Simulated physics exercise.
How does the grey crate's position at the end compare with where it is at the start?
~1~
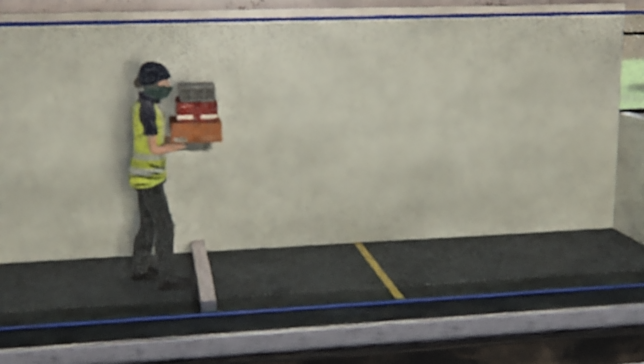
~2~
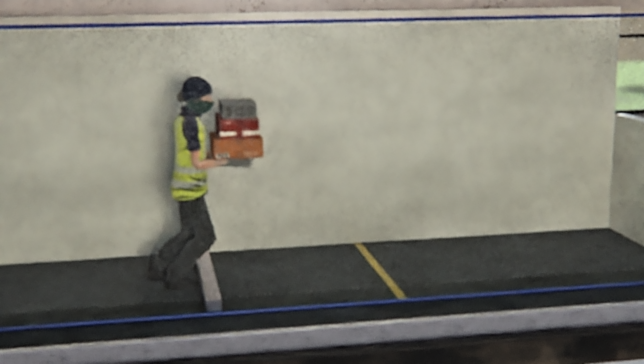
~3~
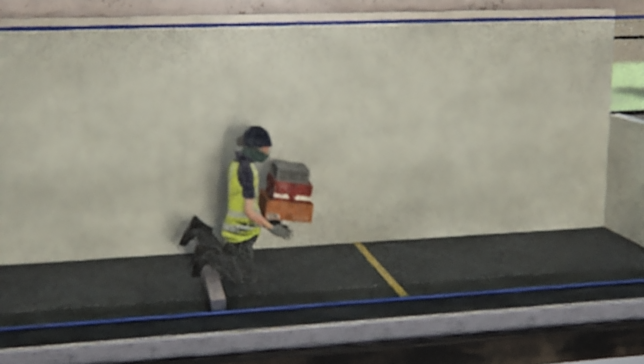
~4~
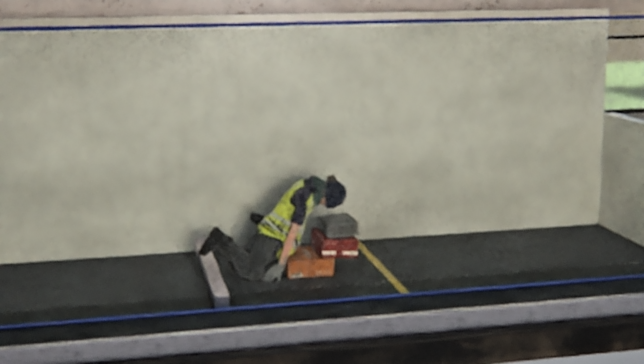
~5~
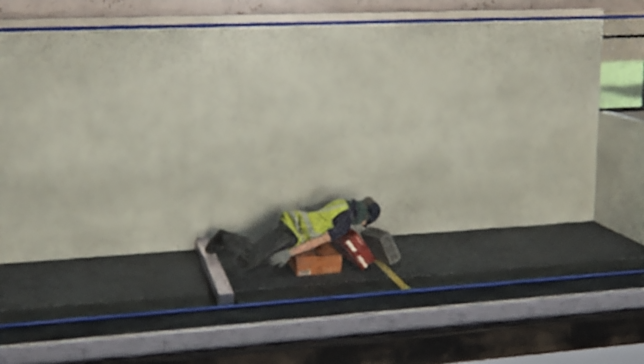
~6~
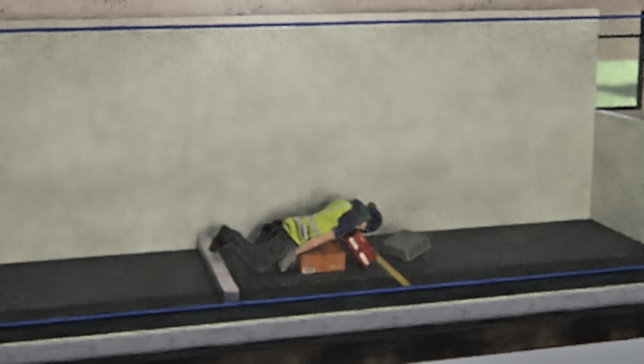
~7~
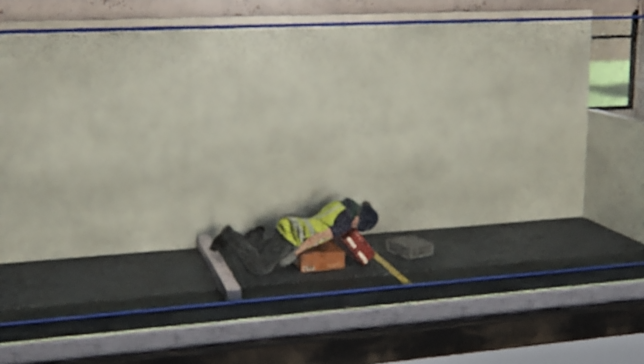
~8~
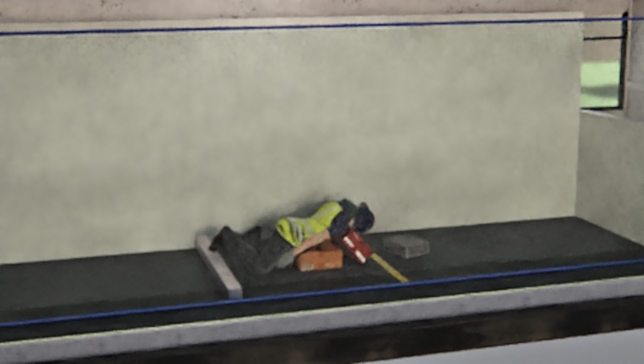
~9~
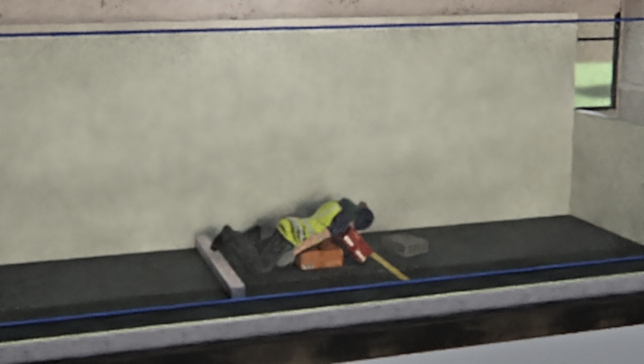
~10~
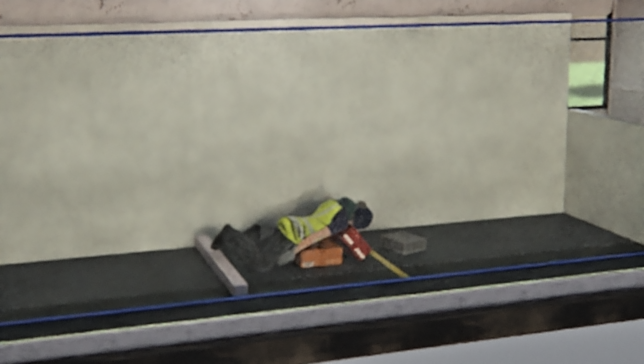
At the start the grey crate is on top of the stack in the person's arms, toward the left. At the end it lies on the dark floor farther right, beyond the yellow line.
A person in a yellow vest and dark cap carries a stack of grey, red and orange boxes along a dark walkway, seen from the side against a pale wall. A low rail lies at the front foot, with a yellow line farther right. The person lurches right over the rail, drops to the knees and pitches forward as the boxes fall. The grey crate tumbles over the line, while the red carton tips. The person ends face down and still over the orange carton, with head, orange carton and red carton short of the line.
